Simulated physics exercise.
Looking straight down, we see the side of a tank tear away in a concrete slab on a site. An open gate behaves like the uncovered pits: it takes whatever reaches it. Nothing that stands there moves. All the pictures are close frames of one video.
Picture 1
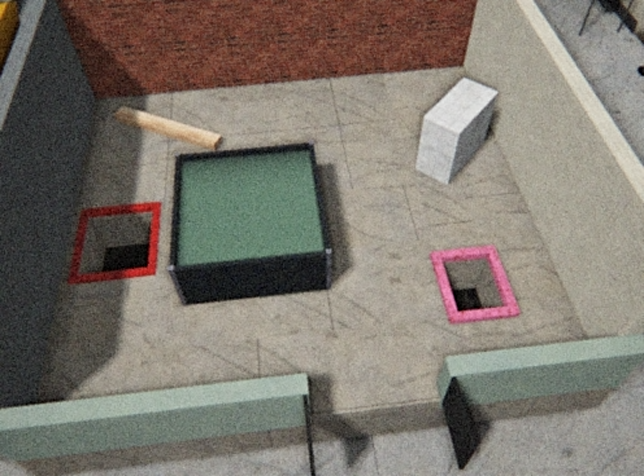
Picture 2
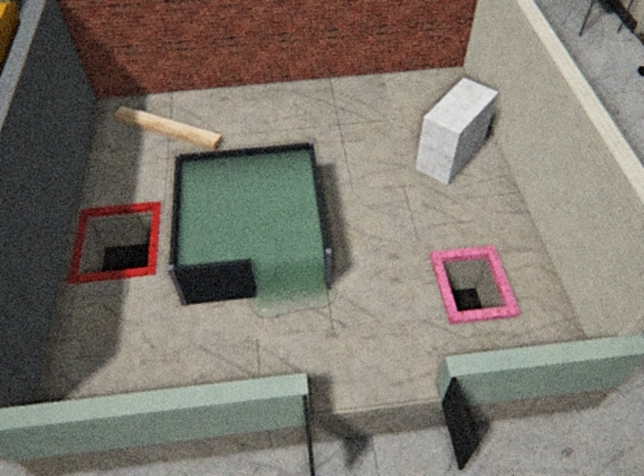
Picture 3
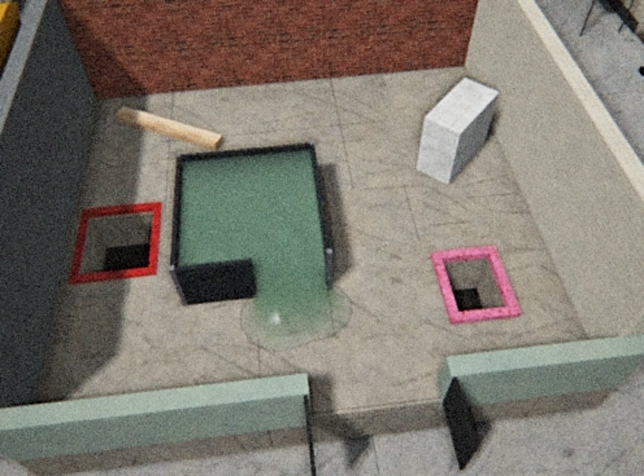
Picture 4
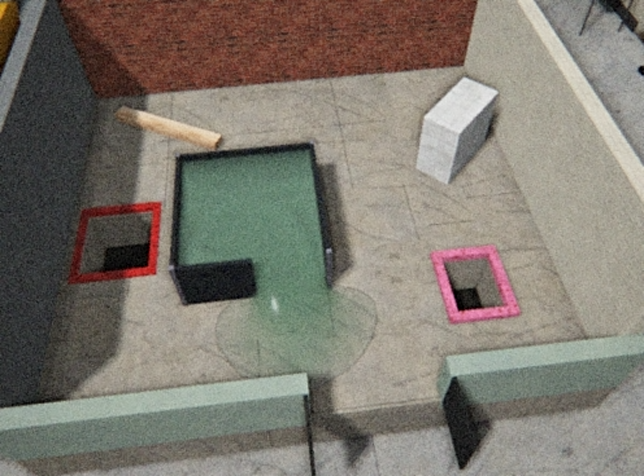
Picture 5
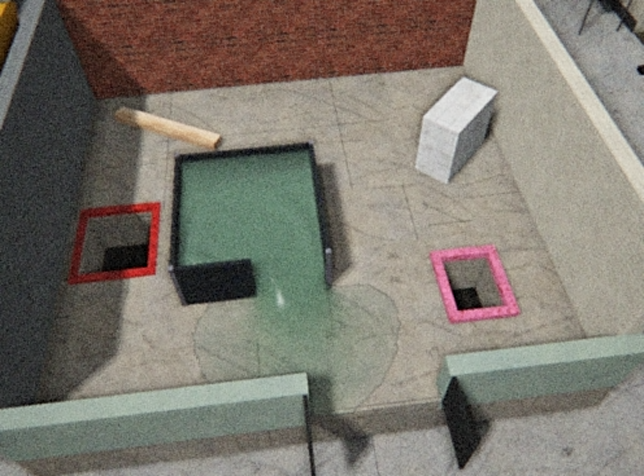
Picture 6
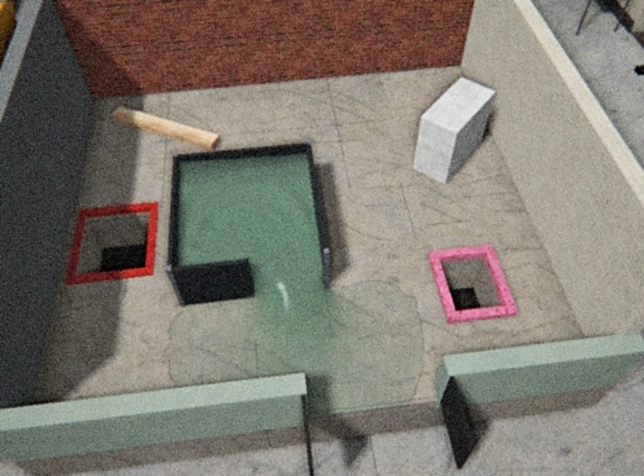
Green water pours through a gap that opens in the front right side of a dark-walled tank, spreading across the slab in a widening, thin pool towards the front wall. The walled concrete yard is seen from high above, the view almost still. A red-edged pit lies left, a pink-edged pit and pale block right, a wooden beam behind, and an open gate in front.
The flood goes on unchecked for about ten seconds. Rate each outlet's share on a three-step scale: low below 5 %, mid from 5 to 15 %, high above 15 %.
Scale: Gate - high, pink pit - low, red pit - mid.
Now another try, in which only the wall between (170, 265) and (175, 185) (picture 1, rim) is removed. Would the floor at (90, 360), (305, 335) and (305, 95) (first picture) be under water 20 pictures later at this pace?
As listed: Flooded, wet, dry.
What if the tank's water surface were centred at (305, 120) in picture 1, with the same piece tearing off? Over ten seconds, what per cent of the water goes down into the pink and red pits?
Pink about 6 %, red about 2 %.
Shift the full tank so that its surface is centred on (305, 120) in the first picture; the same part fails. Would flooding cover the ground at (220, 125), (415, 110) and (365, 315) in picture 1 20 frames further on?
In that order: Not flooded, dry, covered.
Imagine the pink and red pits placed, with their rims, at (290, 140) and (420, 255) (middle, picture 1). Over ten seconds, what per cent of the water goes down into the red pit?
So the red pit ends up with 0 in a hundred.
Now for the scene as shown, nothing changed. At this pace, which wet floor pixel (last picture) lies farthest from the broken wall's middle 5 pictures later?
I'd say around (44, 430).
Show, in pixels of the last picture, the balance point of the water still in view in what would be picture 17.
I reckon somewhere around (256, 281).
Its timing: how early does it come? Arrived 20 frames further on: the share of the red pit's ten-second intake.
About 15 per cent.
A moment on, water covers 15 % of the floor; the gate 8 %, the pink pit 0 %, the red pit 0 %.
Next, water covers 25 % of the floor; the gate 18 %, the pink pit 0 %, the red pit 0 %.
Then, water covers 35 % of the floor; the gate 28 %, the pink pit 0 %, the red pit 1 %.
Later, water covers 45 % of the floor; the gate 40 %, the pink pit 0 %, the red pit 6 %.
In the end, water covers 55 % of the floor; the gate 48 %, the pink pit 0 %, the red pit 8 %.
